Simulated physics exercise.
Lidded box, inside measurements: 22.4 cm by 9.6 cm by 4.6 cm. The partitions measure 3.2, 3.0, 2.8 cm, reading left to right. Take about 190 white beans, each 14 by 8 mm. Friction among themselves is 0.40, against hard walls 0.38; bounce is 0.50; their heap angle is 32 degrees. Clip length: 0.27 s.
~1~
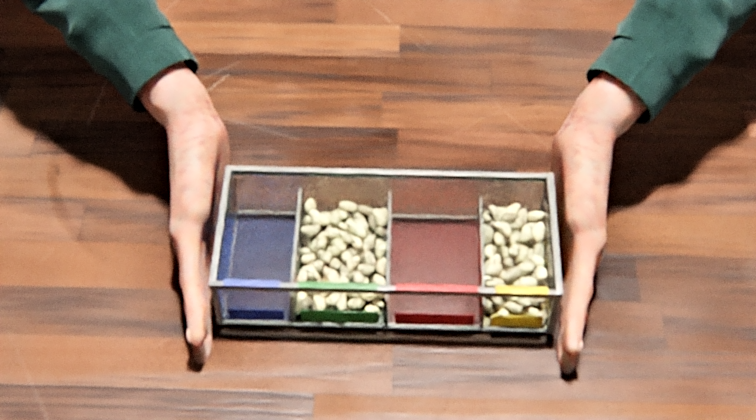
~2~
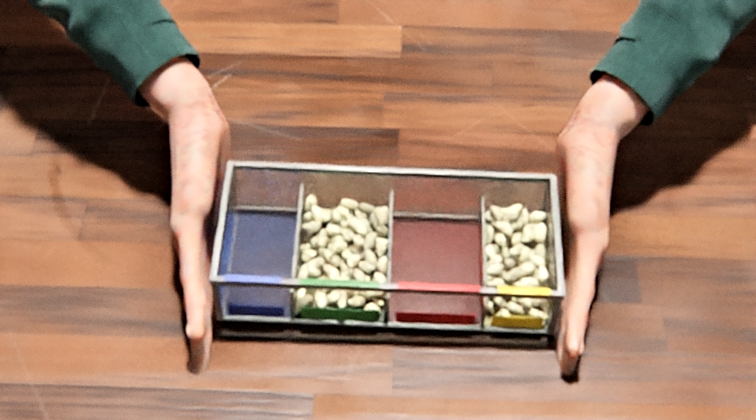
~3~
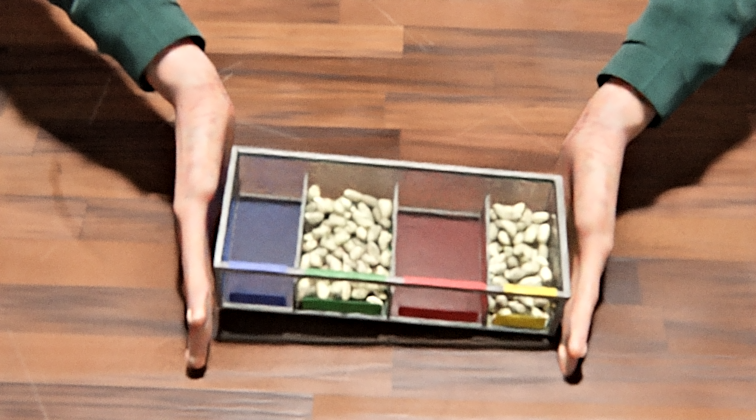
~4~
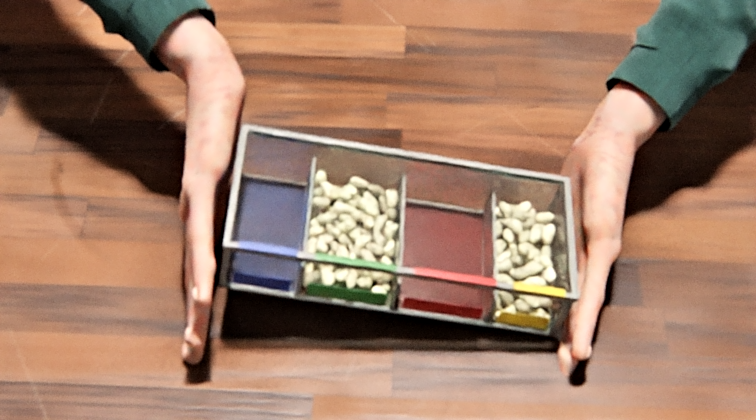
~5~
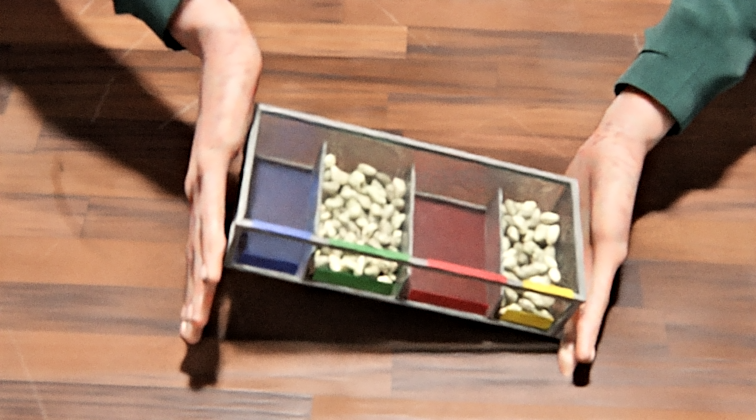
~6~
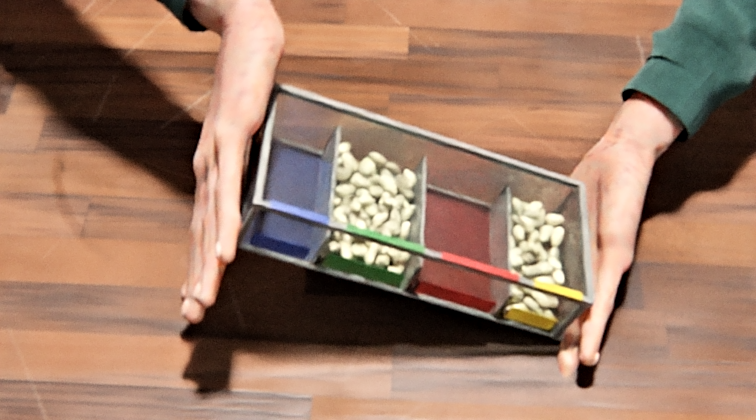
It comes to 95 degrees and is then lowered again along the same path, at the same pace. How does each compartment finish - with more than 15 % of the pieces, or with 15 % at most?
Red: At most 15 %, blue: At most 15 %, green: More than 15 %, yellow: More than 15 %.
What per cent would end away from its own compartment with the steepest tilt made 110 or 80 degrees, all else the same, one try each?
20 % and 15 %.
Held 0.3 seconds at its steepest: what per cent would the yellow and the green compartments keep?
Yellow 55, green 40.
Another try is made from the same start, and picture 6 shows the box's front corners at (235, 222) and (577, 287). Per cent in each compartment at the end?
Per cent at the end: Red 10; blue 0; green 35; yellow 55.
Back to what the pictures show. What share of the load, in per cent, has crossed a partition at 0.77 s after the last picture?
About 10 percent.
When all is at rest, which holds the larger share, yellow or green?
Go with yellow, that one ends with more.
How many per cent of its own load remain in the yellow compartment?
My estimate is roughly 100 percent.
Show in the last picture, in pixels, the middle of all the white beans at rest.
After settling, the middle sits near (498, 267).
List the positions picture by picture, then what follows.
Box tilt 0 degrees, front corners at (215, 283) and (556, 292); green 55 %, yellow 45 %, in the first frame.
Box tilt 1 degrees, front corners at (216, 278) and (558, 293), in the second frame.
Box tilt 5 degrees, front corners at (220, 264) and (563, 294), lowest corner right back, in the third frame.
Box tilt 11 degrees, front corners at (230, 243) and (571, 295), lowest corner right back, in the fourth frame.
Box tilt 17 degrees, front corners at (243, 222) and (579, 297), lowest corner right back, in the fifth frame.
Box tilt 22 degrees, front corners at (260, 202) and (587, 299), lowest corner right back; green 55 %, yellow 45 %, in the sixth frame.
Then, 0.77 s after the last picture, tilt 94 degrees; red 5 %, green 45 %, yellow 50 %.
Then, 1.28 s after the last picture, tilt 41 degrees; green 40 %, yellow 55 %.
Then, 1.87 s after the last picture, tilt 0 degrees; red 5 %, green 40 %, yellow 55 %.
In the end, red 5 %, blue 0 %, green 40 %, yellow 55 %.
